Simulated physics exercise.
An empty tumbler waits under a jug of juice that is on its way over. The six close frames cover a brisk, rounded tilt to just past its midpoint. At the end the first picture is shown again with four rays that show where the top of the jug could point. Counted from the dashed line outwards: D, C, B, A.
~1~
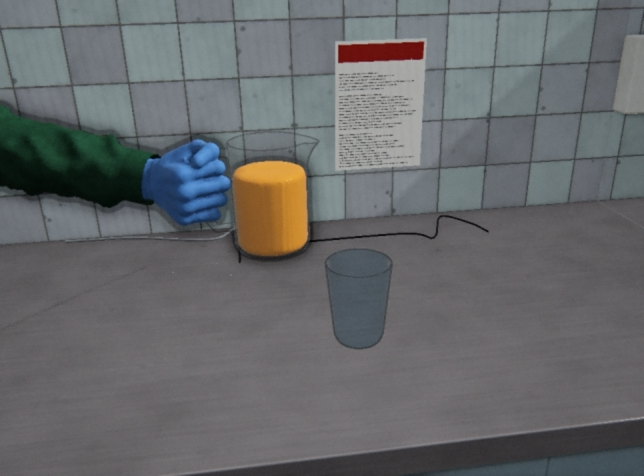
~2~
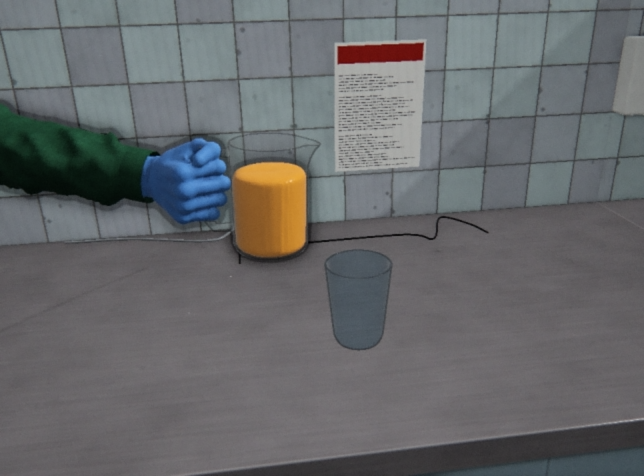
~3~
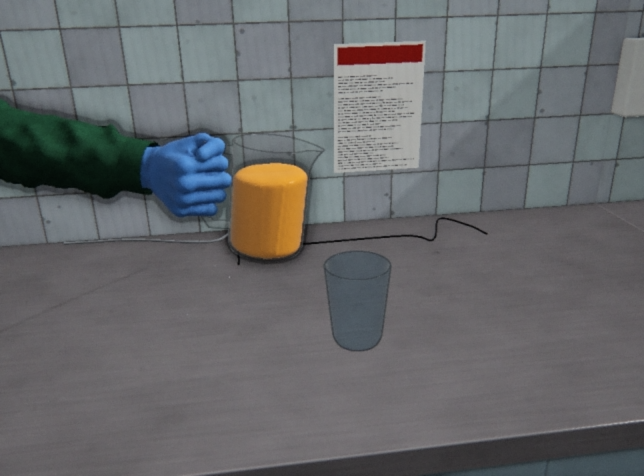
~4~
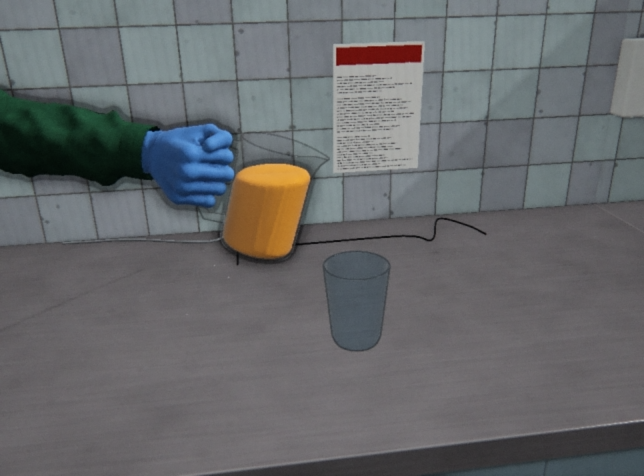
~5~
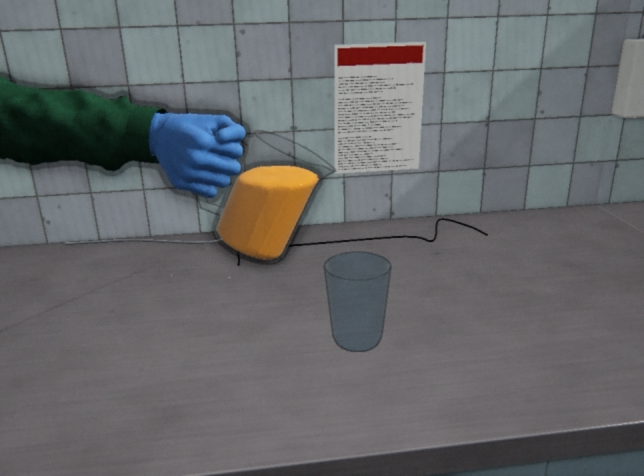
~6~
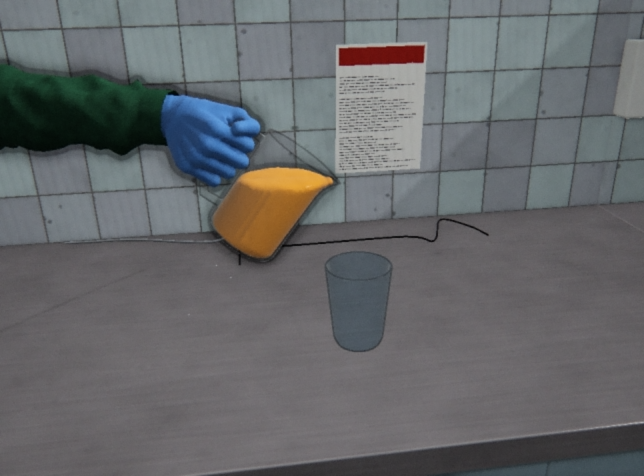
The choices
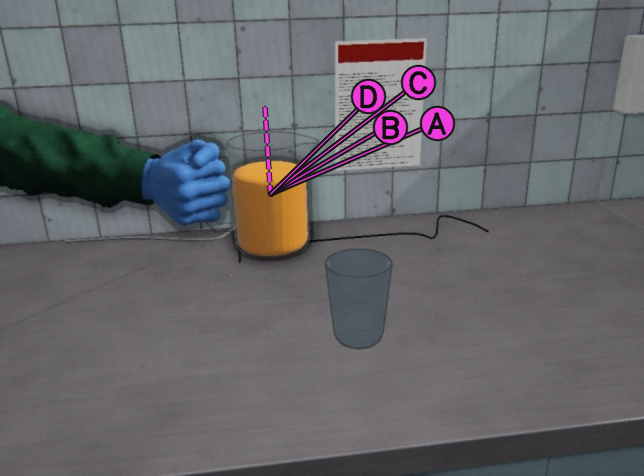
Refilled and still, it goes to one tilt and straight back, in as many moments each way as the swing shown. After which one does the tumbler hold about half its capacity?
Best: A.
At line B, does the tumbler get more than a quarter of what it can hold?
Yes.
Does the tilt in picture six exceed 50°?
No.
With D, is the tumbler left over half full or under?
Under half.
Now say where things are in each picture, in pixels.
In the first frame, upright, lip at (317, 140); rim of the tumbler round (359, 262); nothing has left yet.
In the second frame, upright, lip at (319, 143); nothing has left yet.
In the third frame, tipped about 7°, lip at (323, 149); nothing has left yet.
In the fourth frame, tipped about 16°, lip at (328, 158); nothing has left yet.
In the fifth frame, tipped about 26°, lip at (335, 169); nothing has left yet.
In the sixth frame, tipped about 37°, lip at (339, 182); nothing has left yet.
In magenta, A at (421, 128); B at (374, 133); C at (404, 92); D at (357, 109).
With A, the tumbler ends with about 53 % of what it can hold.
With B, the tumbler ends with about 34 % of what it can hold.
With C, the tumbler ends with about 21 % of what it can hold.
With D, the tumbler ends with about 11 % of what it can hold.
